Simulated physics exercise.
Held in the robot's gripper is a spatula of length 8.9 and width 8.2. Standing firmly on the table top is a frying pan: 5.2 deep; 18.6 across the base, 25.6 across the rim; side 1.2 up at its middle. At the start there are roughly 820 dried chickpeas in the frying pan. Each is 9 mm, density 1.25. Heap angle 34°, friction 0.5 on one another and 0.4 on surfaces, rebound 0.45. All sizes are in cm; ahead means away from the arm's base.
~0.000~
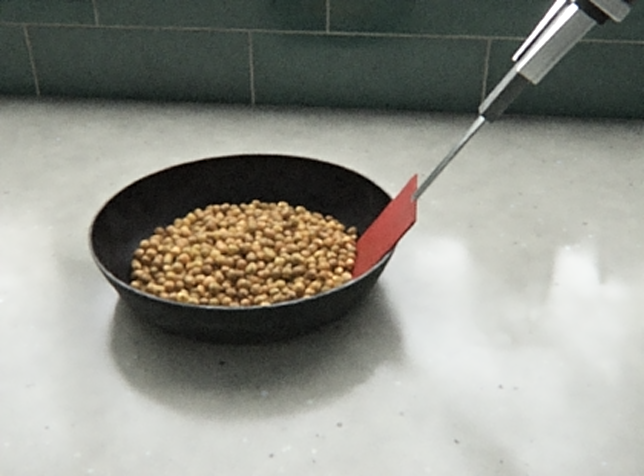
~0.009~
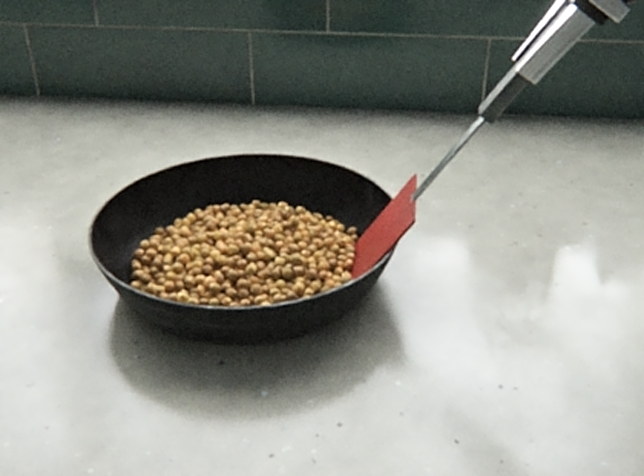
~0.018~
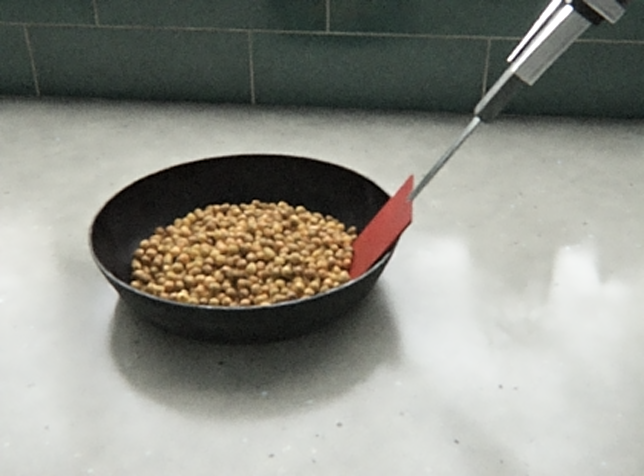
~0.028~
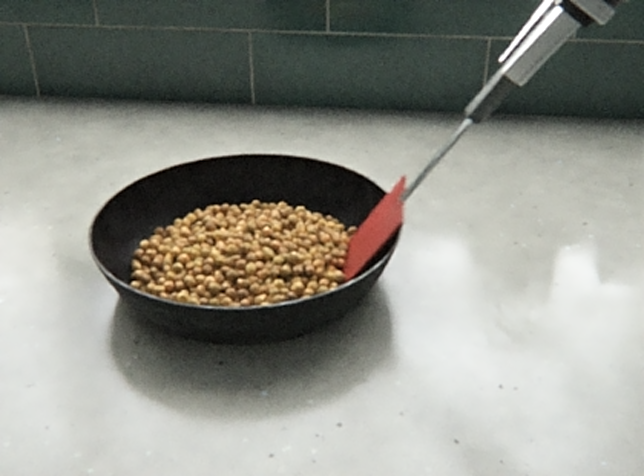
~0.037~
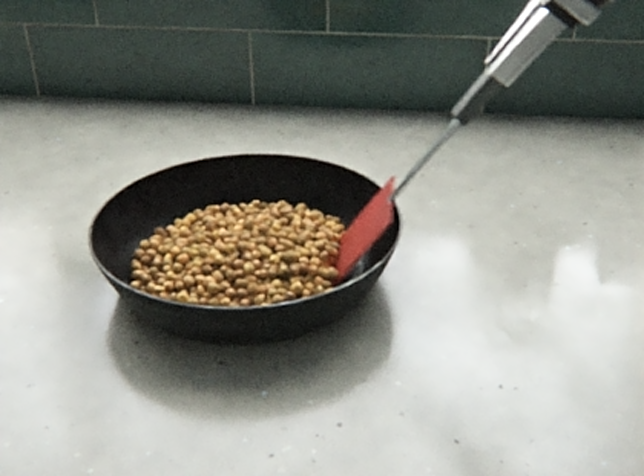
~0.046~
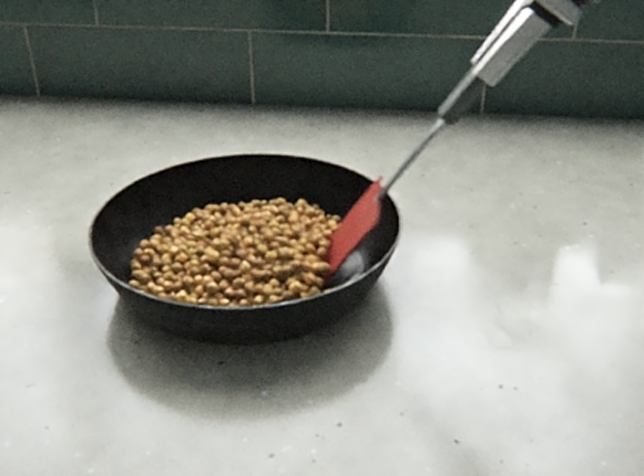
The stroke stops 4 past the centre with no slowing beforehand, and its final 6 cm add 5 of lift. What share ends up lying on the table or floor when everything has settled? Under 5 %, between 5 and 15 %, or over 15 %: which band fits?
The band that fits is between 5 and 15 %.
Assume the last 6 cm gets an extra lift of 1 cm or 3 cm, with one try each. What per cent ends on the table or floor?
I'd put it near 0 in a hundred, then near 5 in a hundred.
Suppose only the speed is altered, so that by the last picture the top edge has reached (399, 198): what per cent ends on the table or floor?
That share would be some 0 percent.
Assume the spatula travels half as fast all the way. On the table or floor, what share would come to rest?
Then roughly 0 percent.
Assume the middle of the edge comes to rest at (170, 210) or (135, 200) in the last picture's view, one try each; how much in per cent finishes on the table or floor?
Respectively some 10 and 20 percent end on the table or floor.
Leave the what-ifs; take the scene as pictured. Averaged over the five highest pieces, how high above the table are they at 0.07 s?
About 5 cm.
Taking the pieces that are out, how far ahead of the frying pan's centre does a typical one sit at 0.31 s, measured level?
It sits close to 26 cm ahead of the middle.
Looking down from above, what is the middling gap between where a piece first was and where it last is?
Some 2 centimetres.
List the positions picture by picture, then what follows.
Spatula top edge at (416, 196), sloping 56°; upper third of the load around (251, 252), from x 135 to 355, top at y 205; 822 in the frying pan, in the first frame.
Spatula top edge at (415, 196), sloping 56°; upper third of the load around (251, 252), from x 135 to 355, top at y 205, in the second frame.
Spatula top edge at (412, 197), sloping 56°; upper third of the load around (253, 252), from x 135 to 355, top at y 205, in the third frame.
Spatula top edge at (404, 198), sloping 56°; upper third of the load around (259, 252), from x 135 to 355, top at y 205, in the fourth frame.
Spatula top edge at (392, 198), sloping 56°; upper third of the load around (264, 249), from x 135 to 355, top at y 205, in the fifth frame.
Spatula top edge at (379, 198), sloping 56°; upper third of the load around (262, 246), from x 135 to 350, top at y 205; 822 in the frying pan, in the sixth frame.
After 0.07 s, sloping 56°, highest piece 6 above the table; 822 in the frying pan.
After 0.10 s, sloping 56°, highest piece 7 above the table; 822 in the frying pan.
After 0.31 s, sloping 56°, highest piece 8 above the table; 756 in the frying pan, 60 on the table or floor, 6 on the blade or in flight.
After 1.36 s, sloping 56°, highest piece 4 above the table; 756 in the frying pan, 66 on the table or floor.
At rest, 756 in the frying pan, 66 on the table or floor. That is 8 % on the table or floor.
